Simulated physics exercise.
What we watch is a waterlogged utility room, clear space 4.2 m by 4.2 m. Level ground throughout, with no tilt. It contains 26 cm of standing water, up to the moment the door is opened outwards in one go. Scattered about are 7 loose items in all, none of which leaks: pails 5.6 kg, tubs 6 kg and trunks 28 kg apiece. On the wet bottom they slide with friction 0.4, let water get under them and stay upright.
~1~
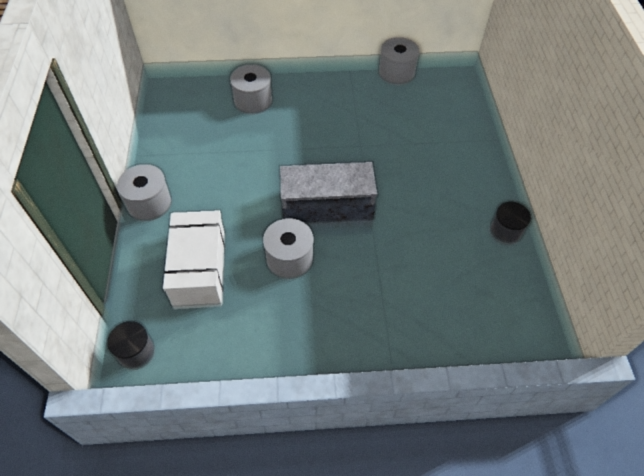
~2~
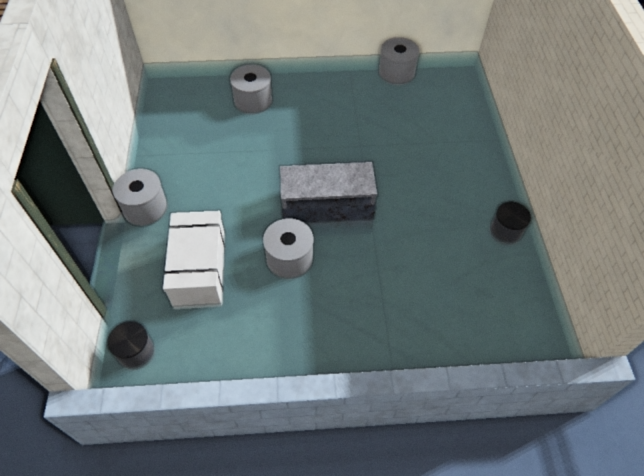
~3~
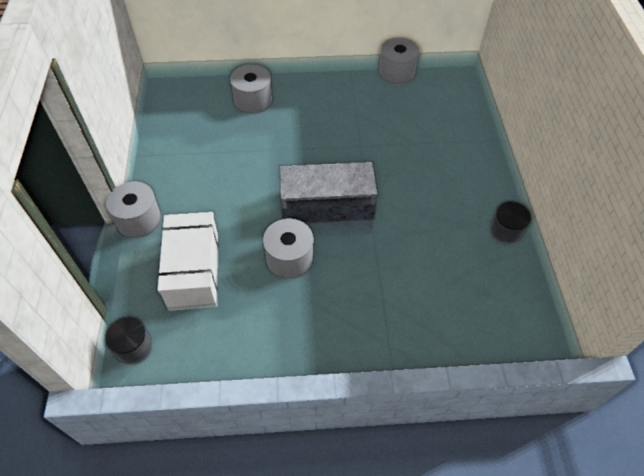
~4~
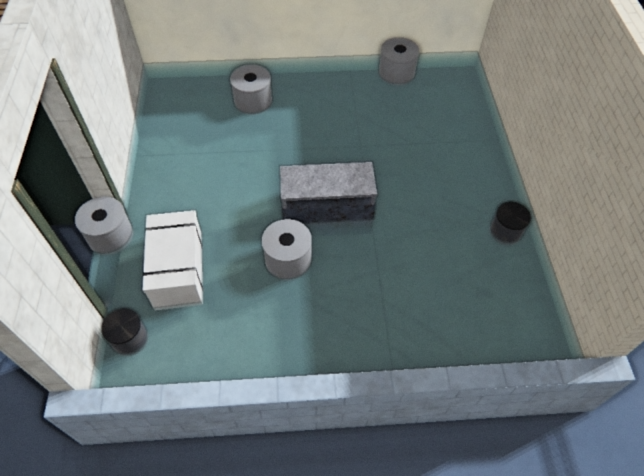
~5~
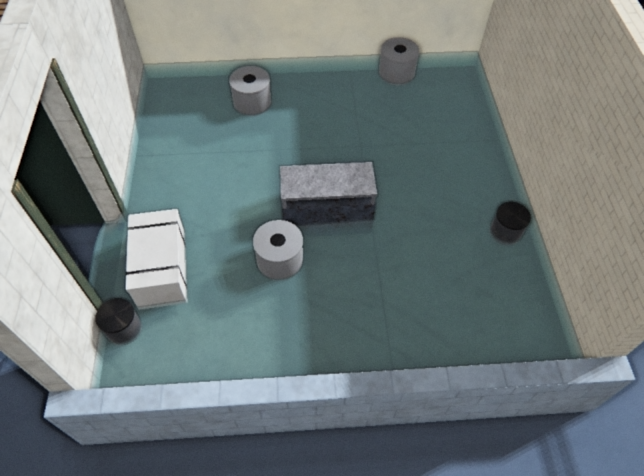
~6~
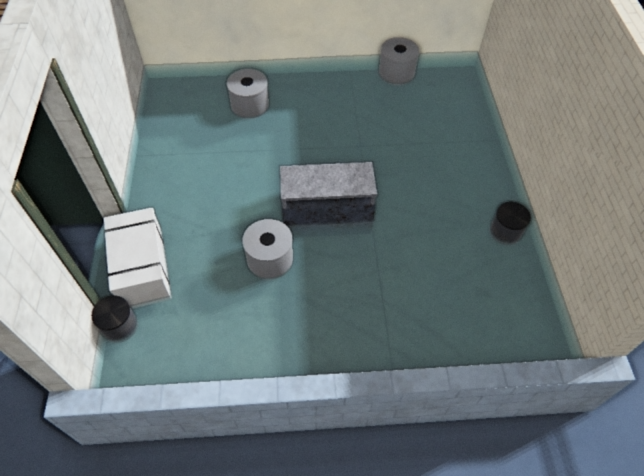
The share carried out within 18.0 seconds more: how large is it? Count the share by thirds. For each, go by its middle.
Two in three or more are cleared out.
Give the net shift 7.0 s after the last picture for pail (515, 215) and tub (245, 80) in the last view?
First: 30 cm. Second: 100 cm.
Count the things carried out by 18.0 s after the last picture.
Adding them up, I get 5.
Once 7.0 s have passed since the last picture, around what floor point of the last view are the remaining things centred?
The average lands around (347, 163).
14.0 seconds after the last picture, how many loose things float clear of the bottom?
Then: 2.
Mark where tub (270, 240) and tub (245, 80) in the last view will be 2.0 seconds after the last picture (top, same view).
Roughly (212, 251), then roughly (223, 93).
Then, 2.0 s after the last picture 3 of 7 are out; 4 afloat.
Then, 7.0 s after the last picture 4 of 7 are out; 3 afloat.
Then, 14.0 s after the last picture 5 of 7 are out; 2 afloat.
Then, 18.0 s after the last picture 5 of 7 are out; 2 afloat.
